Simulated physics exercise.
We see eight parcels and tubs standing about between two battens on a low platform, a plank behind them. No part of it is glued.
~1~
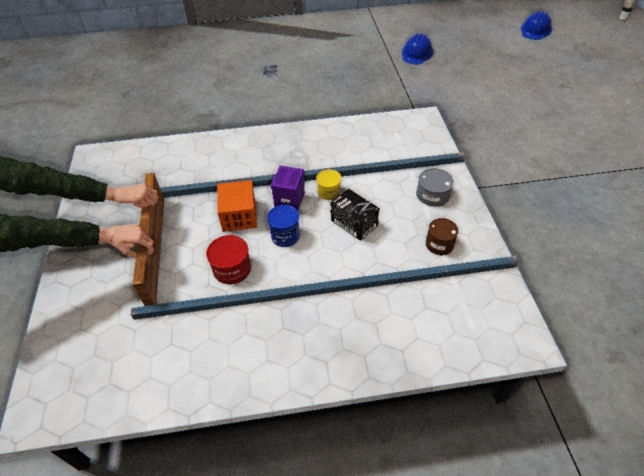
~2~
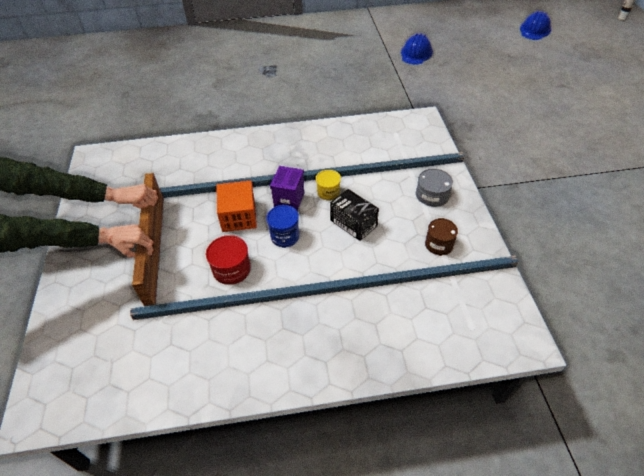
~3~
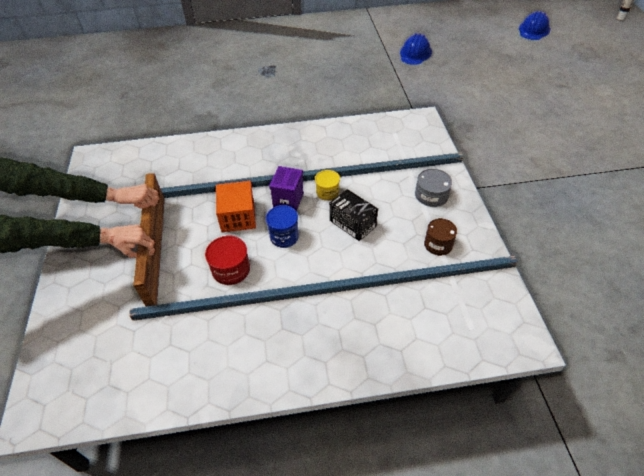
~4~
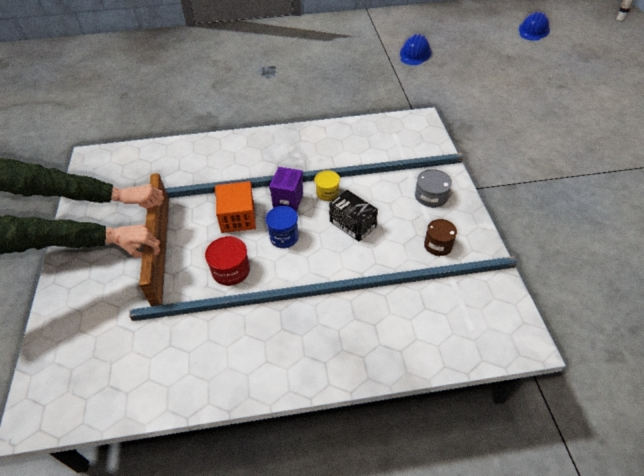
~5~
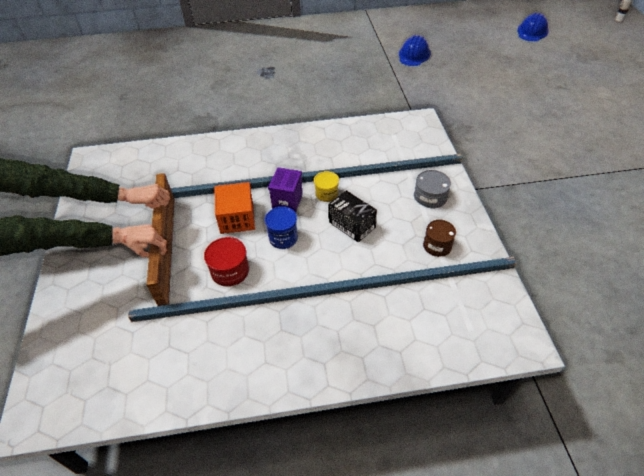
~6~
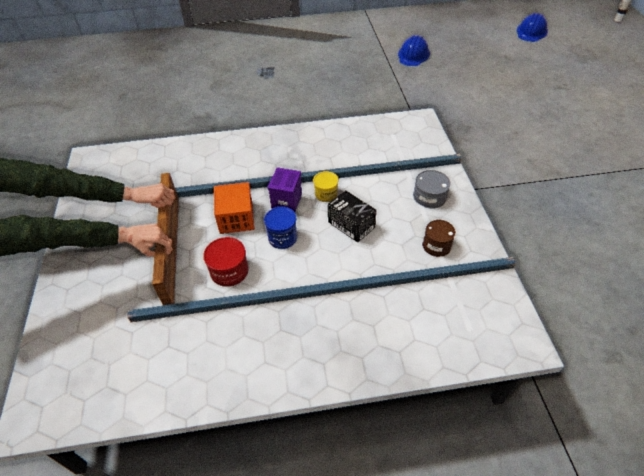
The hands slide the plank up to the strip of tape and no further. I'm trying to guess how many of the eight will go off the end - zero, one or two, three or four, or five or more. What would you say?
I would say one or two.
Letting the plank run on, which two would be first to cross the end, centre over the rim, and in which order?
Yellow pail, grey canister.
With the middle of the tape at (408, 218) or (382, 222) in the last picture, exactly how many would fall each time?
The first try gives 0 and the second gives 0.
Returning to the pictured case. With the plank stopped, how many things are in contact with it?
At rest, 3 are in contact.
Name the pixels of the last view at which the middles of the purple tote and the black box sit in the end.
Purple tote at (456, 164), black box at (474, 205).
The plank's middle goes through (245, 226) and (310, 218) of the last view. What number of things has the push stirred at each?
Tally: 3; 6.
Early on, none off yet; grey canister at rest near (431, 189); brown canister at rest near (439, 238); black box at rest near (352, 216).
A while later, none off yet; grey canister at rest near (431, 189); brown canister at rest near (439, 238); black box travelled a little near (366, 218).
Further along, none off yet; grey canister travelled a little near (447, 189); brown canister travelled a little near (444, 238); black box travelled well along near (427, 211).
Finally, the number that fall off is one or two; lost, yellow pail and grey canister.
